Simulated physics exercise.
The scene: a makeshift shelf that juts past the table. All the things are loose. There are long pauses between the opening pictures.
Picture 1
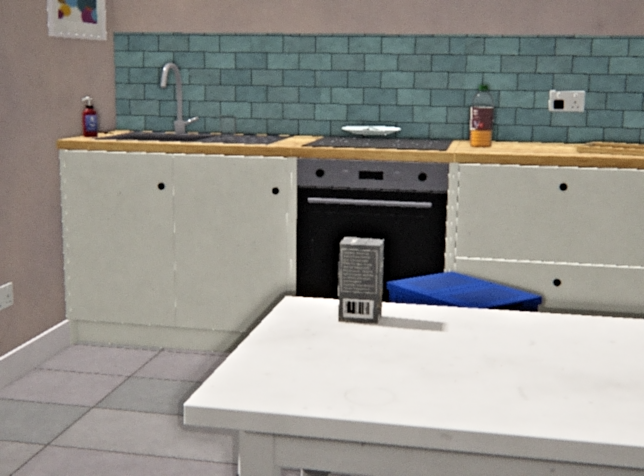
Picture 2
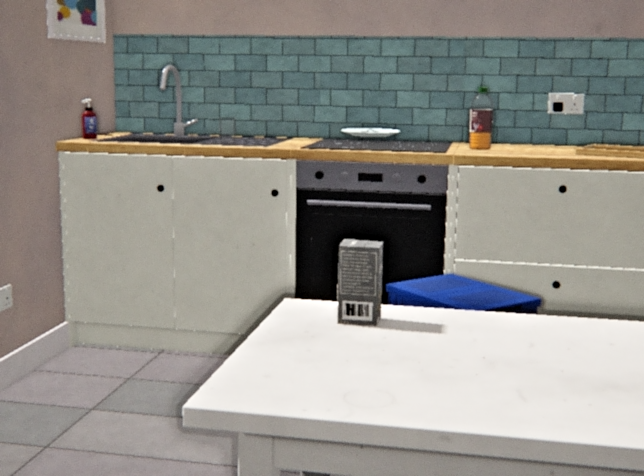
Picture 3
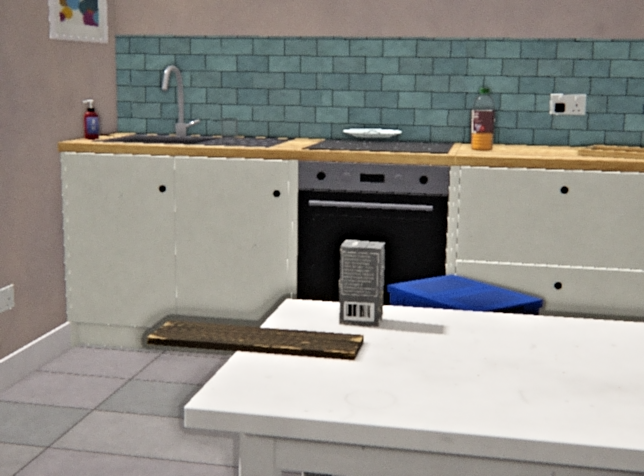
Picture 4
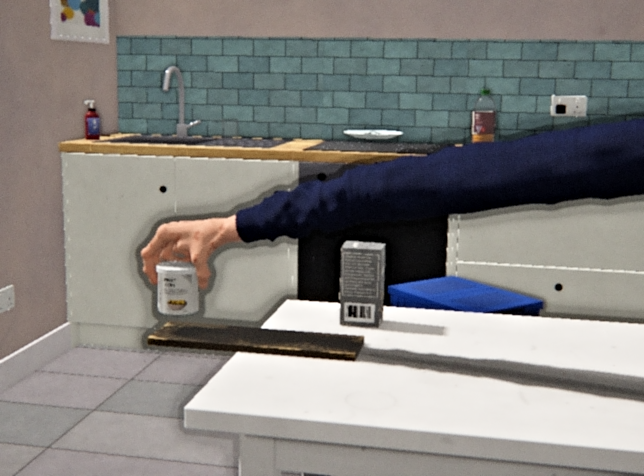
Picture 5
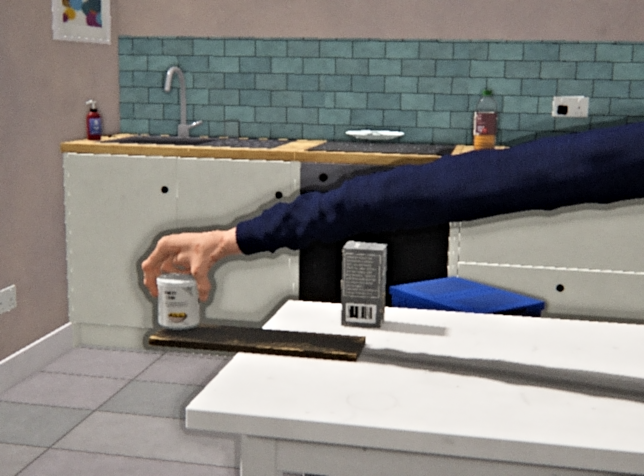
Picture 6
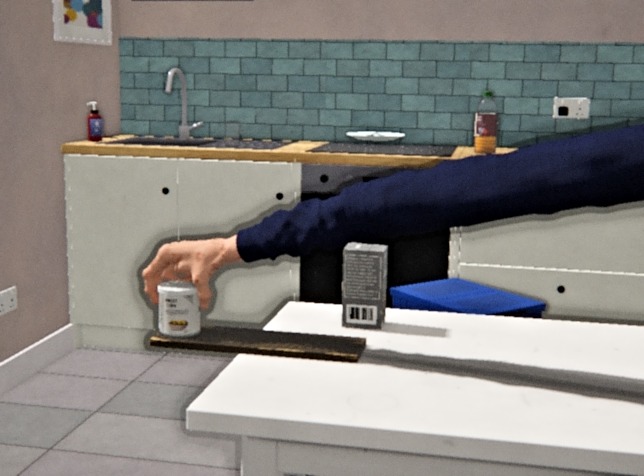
A hand in a dark blue sleeve lowering a white tin onto a dark plank jutting past a white kitchen table's left edge.
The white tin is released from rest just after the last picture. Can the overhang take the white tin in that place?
In the end the plank goes over.
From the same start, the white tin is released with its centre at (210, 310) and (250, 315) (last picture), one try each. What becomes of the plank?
First, it goes over; second, it stays on the table.
Then, 0.30 s later than the last frame, white tin now down on the floor or falling; black plank tilted by 45°.
Then, 0.50 s later than the last frame, black plank now down on the floor or falling.
Then, 0.60 s later than the last frame, things are still on the move.
Then, 0.70 s later than the last frame, as before.
When it is over, down on the floor or falling, white tin and black plank; grey carton as before. The plank comes down.
